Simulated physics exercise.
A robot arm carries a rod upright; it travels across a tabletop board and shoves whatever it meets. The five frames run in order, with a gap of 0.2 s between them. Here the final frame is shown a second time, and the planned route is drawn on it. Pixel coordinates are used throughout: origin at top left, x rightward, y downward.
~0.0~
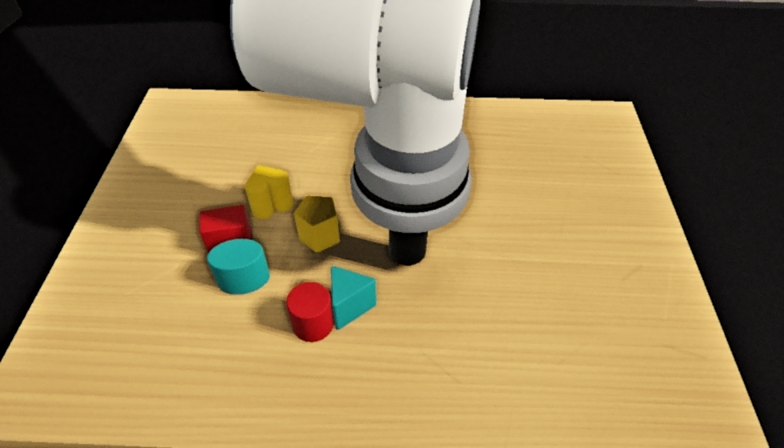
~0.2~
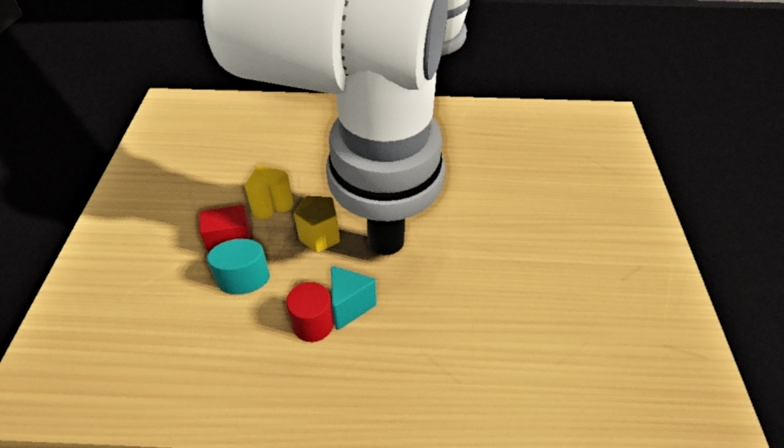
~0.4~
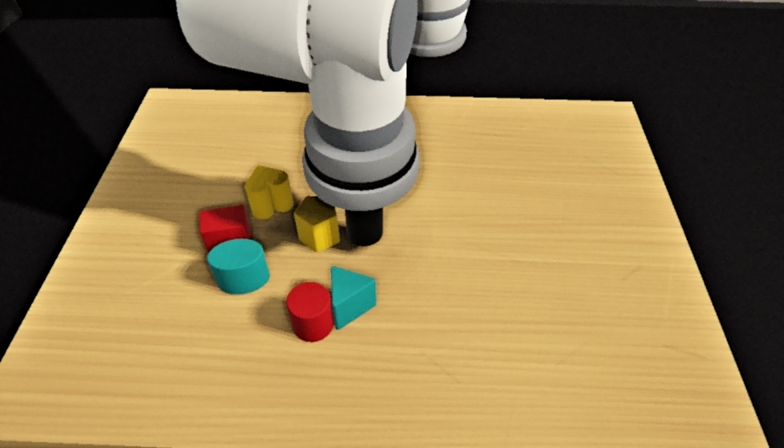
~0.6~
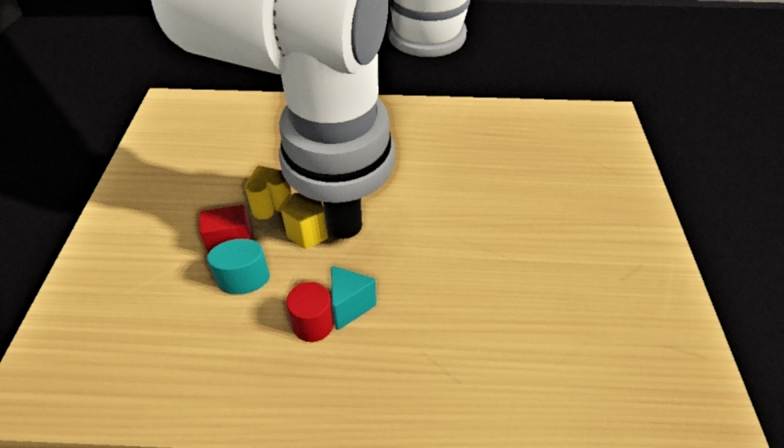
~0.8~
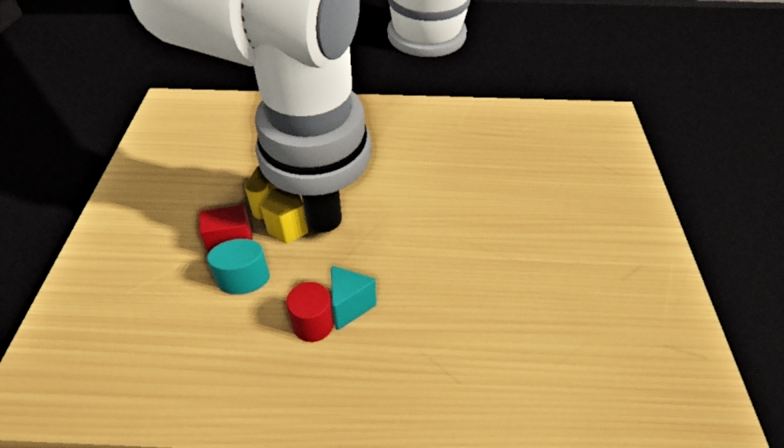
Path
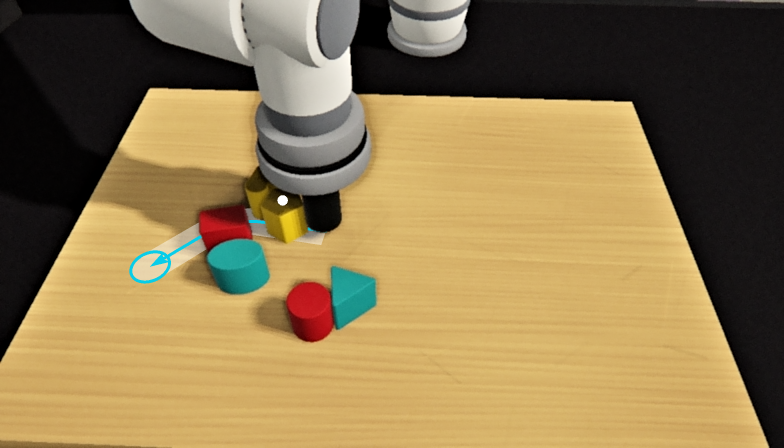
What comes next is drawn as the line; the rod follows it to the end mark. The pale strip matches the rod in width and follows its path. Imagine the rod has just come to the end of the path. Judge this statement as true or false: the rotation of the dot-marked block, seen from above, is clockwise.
True
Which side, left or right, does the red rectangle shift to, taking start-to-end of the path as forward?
It moves over to the left.
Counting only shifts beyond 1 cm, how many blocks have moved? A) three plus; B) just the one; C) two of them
Correct choice: A.
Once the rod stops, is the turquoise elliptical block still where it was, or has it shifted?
Answer: Unmoved.
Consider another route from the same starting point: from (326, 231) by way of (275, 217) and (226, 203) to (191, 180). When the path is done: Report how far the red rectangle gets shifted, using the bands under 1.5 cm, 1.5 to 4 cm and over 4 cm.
It falls in the 1.5 to 4 cm band.
Drawn move, from (326, 231) via (267, 223) and (207, 233), ending at (150, 267); the dot is on the yellow pentagonal block.
What follows on the original path. One third of the way, rod (264, 211); red rectangle (193, 222), turned 50° anticlockwise; yellow heart-shaped block (250, 170), turned 50° clockwise; yellow pentagonal block (223, 194), turned 20° clockwise.
Two thirds of the way, rod (202, 222); red rectangle (170, 236), turned 65° anticlockwise; yellow heart-shaped block (244, 166), turned 75° clockwise; yellow pentagonal block (168, 192), turned 65° clockwise.
At the end, rod (144, 255); red rectangle (127, 276), turned 95° anticlockwise; turquoise elliptical block still; yellow heart-shaped block (244, 166), turned 75° clockwise; yellow pentagonal block (167, 192), turned 65° clockwise.
